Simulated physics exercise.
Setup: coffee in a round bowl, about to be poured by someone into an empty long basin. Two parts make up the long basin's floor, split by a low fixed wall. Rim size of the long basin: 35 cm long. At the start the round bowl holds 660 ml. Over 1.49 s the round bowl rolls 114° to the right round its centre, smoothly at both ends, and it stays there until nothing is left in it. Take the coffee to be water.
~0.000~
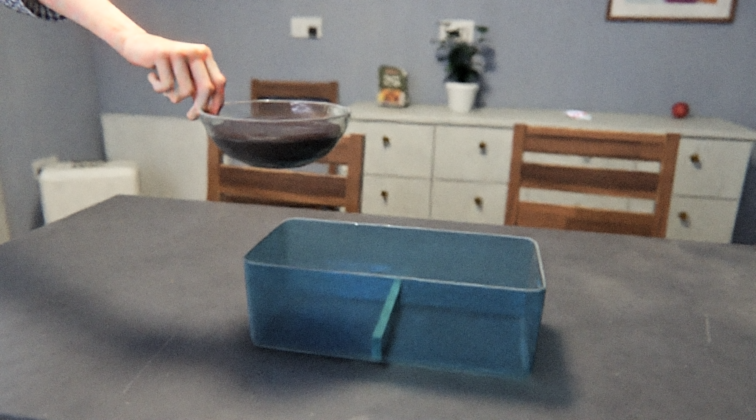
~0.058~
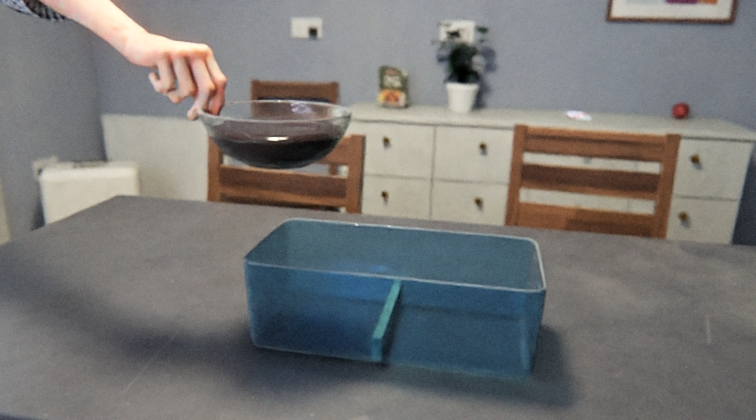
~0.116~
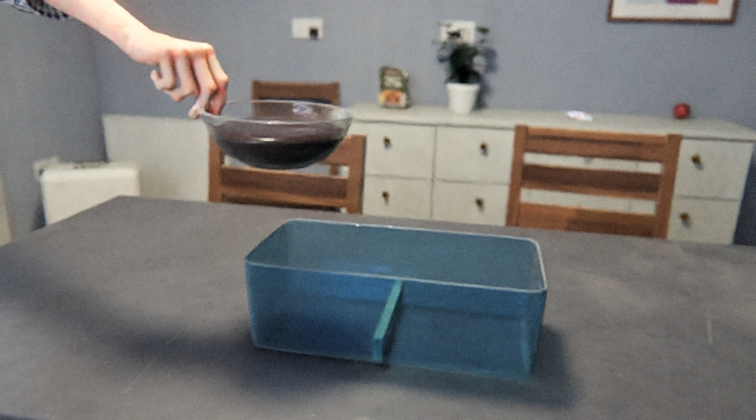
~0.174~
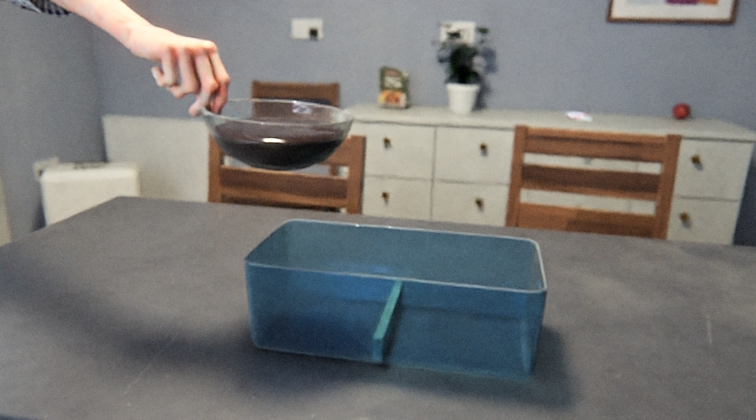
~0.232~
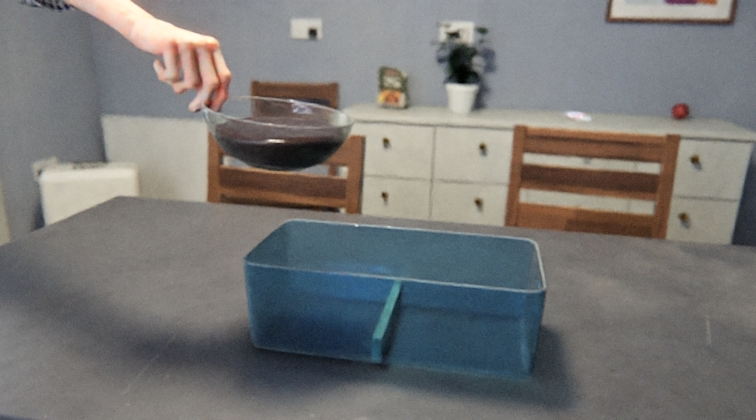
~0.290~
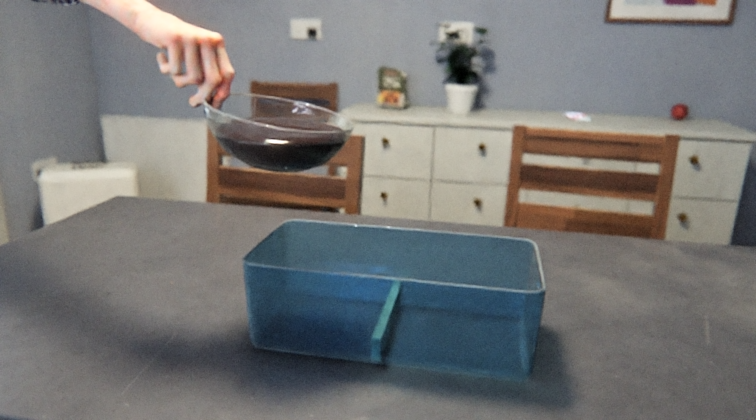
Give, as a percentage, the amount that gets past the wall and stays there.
Past the wall: About 51 %.
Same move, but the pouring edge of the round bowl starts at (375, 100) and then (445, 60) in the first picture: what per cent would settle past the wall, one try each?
Some 75 and 90 per cent, in that order.
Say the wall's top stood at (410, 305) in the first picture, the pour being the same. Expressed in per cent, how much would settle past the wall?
Roughly 10 %.
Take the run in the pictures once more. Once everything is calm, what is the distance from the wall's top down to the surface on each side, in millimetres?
Roughly 20 mm on the left side and roughly 20 mm on the right.
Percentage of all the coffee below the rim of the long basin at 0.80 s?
Some 32 per cent.
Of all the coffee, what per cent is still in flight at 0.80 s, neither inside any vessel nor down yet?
About 34 per cent.
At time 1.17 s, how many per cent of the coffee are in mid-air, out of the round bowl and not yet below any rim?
I'd say some 1 per cent is in the air.
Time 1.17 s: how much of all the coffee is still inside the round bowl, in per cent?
Share remaining: Approx. 0 %.
After 0.80 s the tilt is 64° and 33 per cent is still to pour, 9 is left of the wall and 24 right of it.
After 1.17 s the tilt is 102° and 0 per cent is still to pour, 49 is left of the wall and 51 right of it.
After 1.57 s the tilt is 114° and 0 per cent is still to pour, 48 is left of the wall and 51 right of it.
After 1.99 s the tilt is 114° and 0 per cent is still to pour, 48 is left of the wall and 51 right of it.
In the end 48 per cent lies left of the wall, 51 right of it and 0 outside.
